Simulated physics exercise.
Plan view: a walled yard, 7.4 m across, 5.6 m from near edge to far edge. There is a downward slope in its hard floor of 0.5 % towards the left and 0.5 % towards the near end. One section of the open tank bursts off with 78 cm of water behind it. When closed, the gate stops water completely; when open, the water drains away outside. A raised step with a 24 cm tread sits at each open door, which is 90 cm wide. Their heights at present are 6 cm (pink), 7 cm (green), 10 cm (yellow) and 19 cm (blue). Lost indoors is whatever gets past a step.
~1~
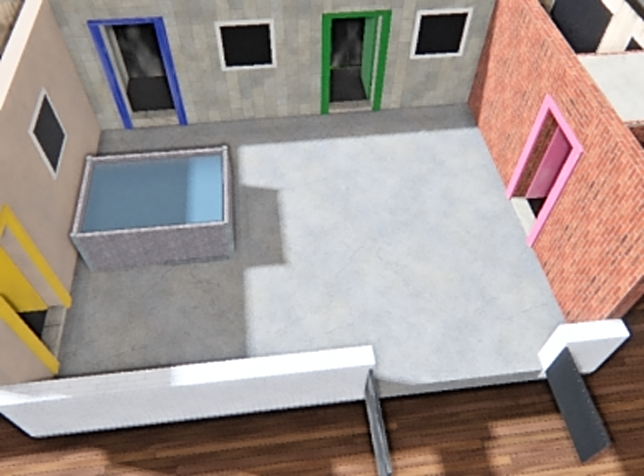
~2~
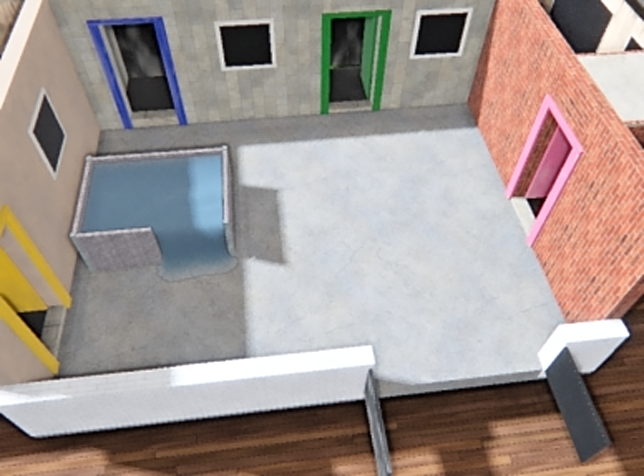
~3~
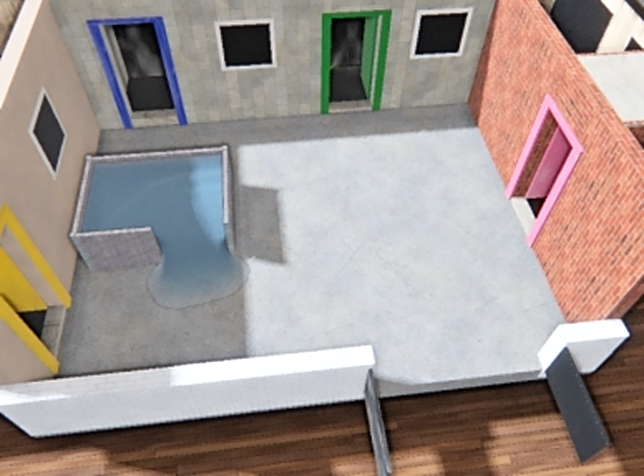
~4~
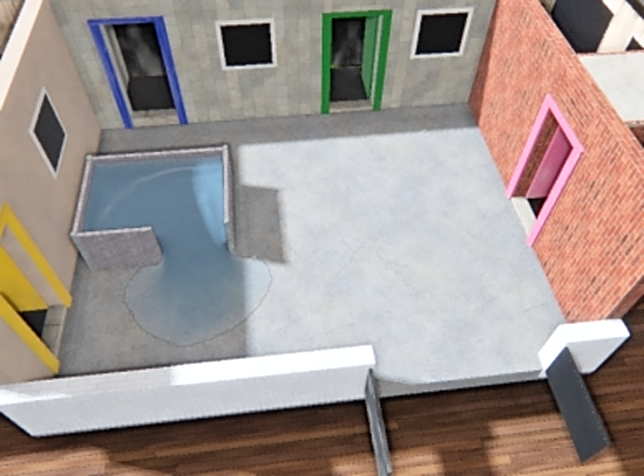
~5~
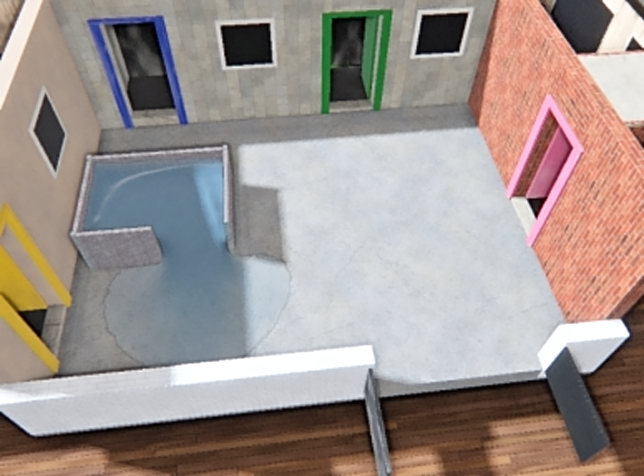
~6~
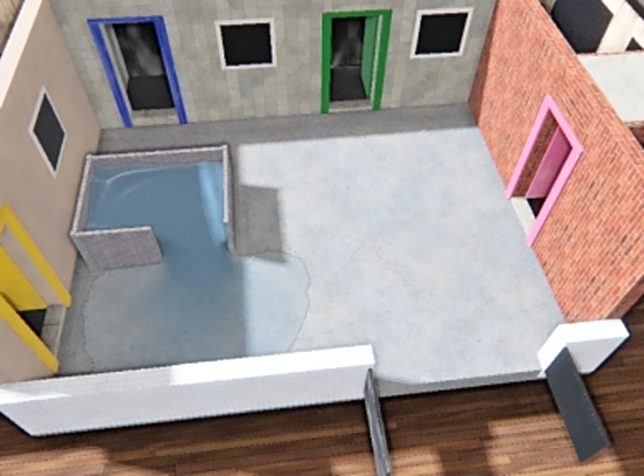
At first, an open tank of still water sits in the left corner of a walled yard with blue, green, yellow and pink doorways. Then part of its front wall is gone and water pours through the gap, spreading across the grey floor in a widening, rounded pool towards the low white near wall.
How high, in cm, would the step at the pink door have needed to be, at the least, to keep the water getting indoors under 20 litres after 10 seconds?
About 5.5 cm.
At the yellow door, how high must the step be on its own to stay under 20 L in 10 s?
For yellow: Close to 14.0 cm.
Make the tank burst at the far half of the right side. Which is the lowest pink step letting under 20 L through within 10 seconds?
About 12.5 centimetres.
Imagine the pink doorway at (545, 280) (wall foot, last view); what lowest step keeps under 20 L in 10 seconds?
Roughly 10.5 cm.
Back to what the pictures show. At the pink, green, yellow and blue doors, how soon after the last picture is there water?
So pink sees it at 2.8 s, green at 6.0 s, yellow at 0.2 s and blue at 3.8 s.
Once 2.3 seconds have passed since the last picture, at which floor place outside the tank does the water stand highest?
About (62, 406).
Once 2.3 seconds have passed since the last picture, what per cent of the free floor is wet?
About 40 per cent.
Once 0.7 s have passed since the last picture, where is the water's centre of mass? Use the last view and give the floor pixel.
(180, 263).
Then, 0.7 s after the last picture water covers 20 % of the floor, deepest (42 cm) near (199, 378); it has not reached the pink door.
Then, 2.3 s after the last picture water covers 40 % of the floor, deepest (32 cm) near (62, 406); it has not reached the pink door.
Then, 9.3 s after the last picture water covers 90 % of the floor, deepest (11 cm) near (48, 408); 5 cm at the pink door, 14 litres in over its 6 cm step.
At the pink door as built, the water peaked near 9 cm, 3.3 s after the last picture.
Run again over the same 10 s with other heights there, 31 litres in over 4.5 cm, 14 litres over 6 cm. The limit of 20 litres is kept from about 5.5 cm up.
